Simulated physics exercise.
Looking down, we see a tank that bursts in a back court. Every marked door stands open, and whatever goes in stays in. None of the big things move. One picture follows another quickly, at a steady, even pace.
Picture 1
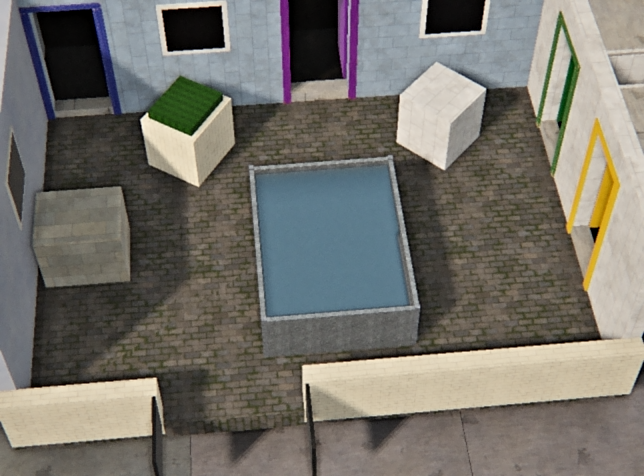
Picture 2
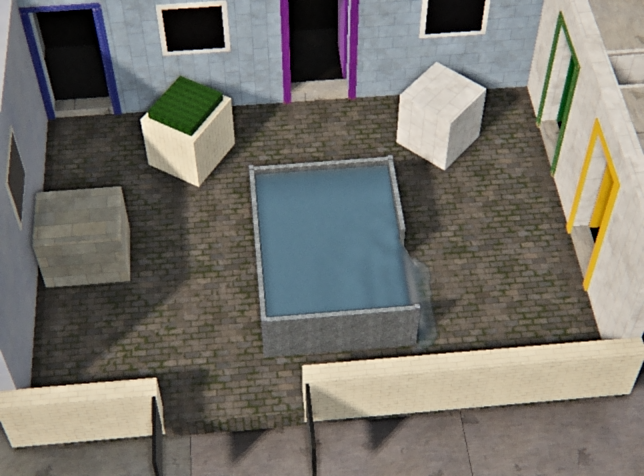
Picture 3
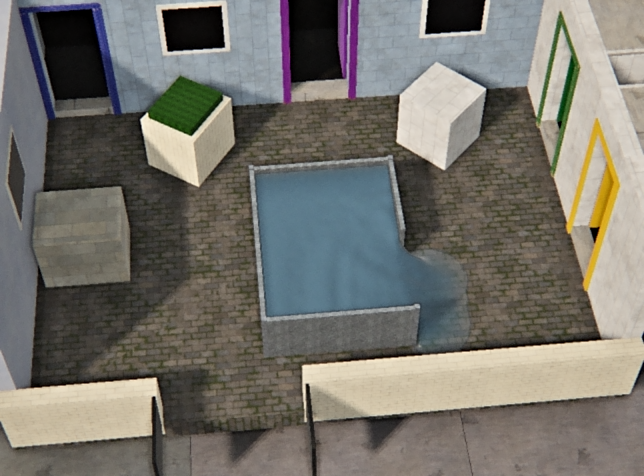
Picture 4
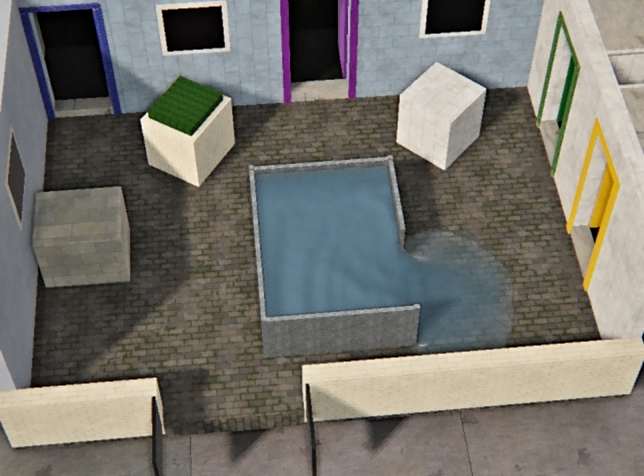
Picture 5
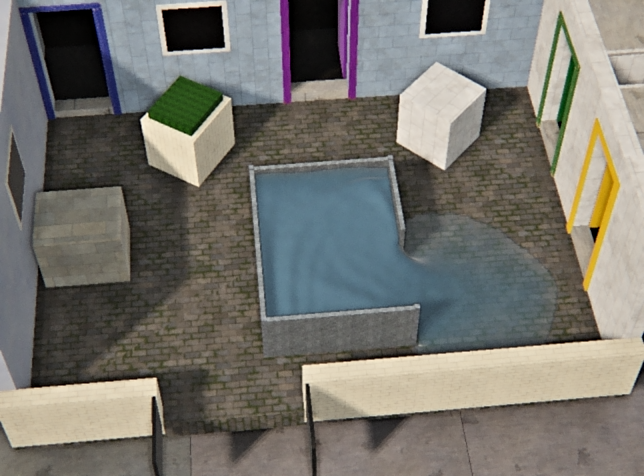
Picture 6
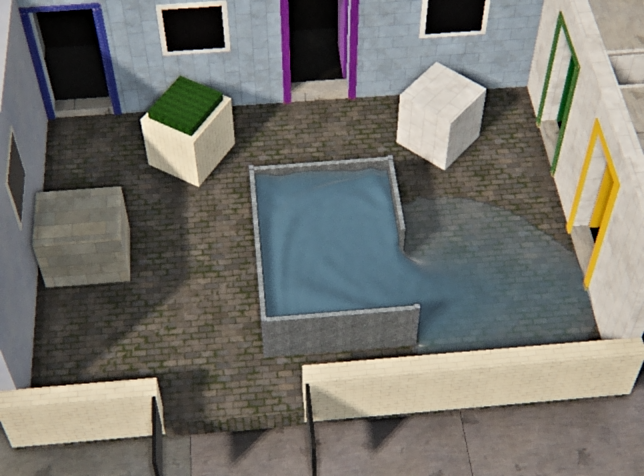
A grey-walled rectangular tank of still blue water stands in the middle of a brick-paved back court, seen from high above by a camera that stays still. Around it are a grey block at left, a cream planter topped with green, a white cube, and blue, purple, green and yellow doorways. The tank's right side opens near the front, and water pours out, fanning across the paving towards the yellow doorway.
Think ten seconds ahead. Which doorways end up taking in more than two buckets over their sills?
At the end, the green door passes two buckets of inflow. The purple door stays within two buckets of inflow. The blue door stays within two buckets of inflow. The yellow door passes two buckets of inflow.
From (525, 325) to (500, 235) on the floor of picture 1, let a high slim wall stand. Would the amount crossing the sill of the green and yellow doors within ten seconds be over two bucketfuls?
As I read it, the green one ends up above while the yellow one remains below.
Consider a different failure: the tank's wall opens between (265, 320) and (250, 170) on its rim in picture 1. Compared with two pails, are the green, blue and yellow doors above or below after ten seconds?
The green remains within the limit, the blue tops the limit and the yellow remains within the limit.
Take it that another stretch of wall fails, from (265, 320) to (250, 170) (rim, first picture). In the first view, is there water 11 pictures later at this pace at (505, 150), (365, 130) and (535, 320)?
Spot one ends up untouched by the spill, spot two untouched by the spill, spot three untouched by the spill.
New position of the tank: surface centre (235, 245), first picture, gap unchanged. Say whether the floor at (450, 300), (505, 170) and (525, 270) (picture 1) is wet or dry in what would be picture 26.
In the order asked: Reached by the flood, reached by the flood, reached by the flood.
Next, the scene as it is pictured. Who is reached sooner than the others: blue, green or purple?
That's the green door.
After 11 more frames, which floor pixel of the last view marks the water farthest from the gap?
I'd say at around (519, 90).
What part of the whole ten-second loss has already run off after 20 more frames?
Roughly 50 percent.
A moment on, water covers 20 % of the floor; the green door not reached, the purple door not reached, the blue door not reached, the yellow door over two buckets in.
Next, water covers 25 % of the floor; the green door wet at the sill, nothing in, the purple door not reached, the blue door not reached, the yellow door far over two buckets in.
Then, water covers 35 % of the floor; the green door wet at the sill, nothing in, the purple door not reached, the blue door not reached, the yellow door far over two buckets in.
Later, water covers 75 % of the floor; the green door over two buckets in, the purple door wet at the sill, nothing in, the blue door wet at the sill, nothing in, the yellow door far over two buckets in.
In the end, water covers 95 % of the floor; the green door over two buckets in, the purple door wet at the sill, nothing in, the blue door wet at the sill, nothing in, the yellow door far over two buckets in.
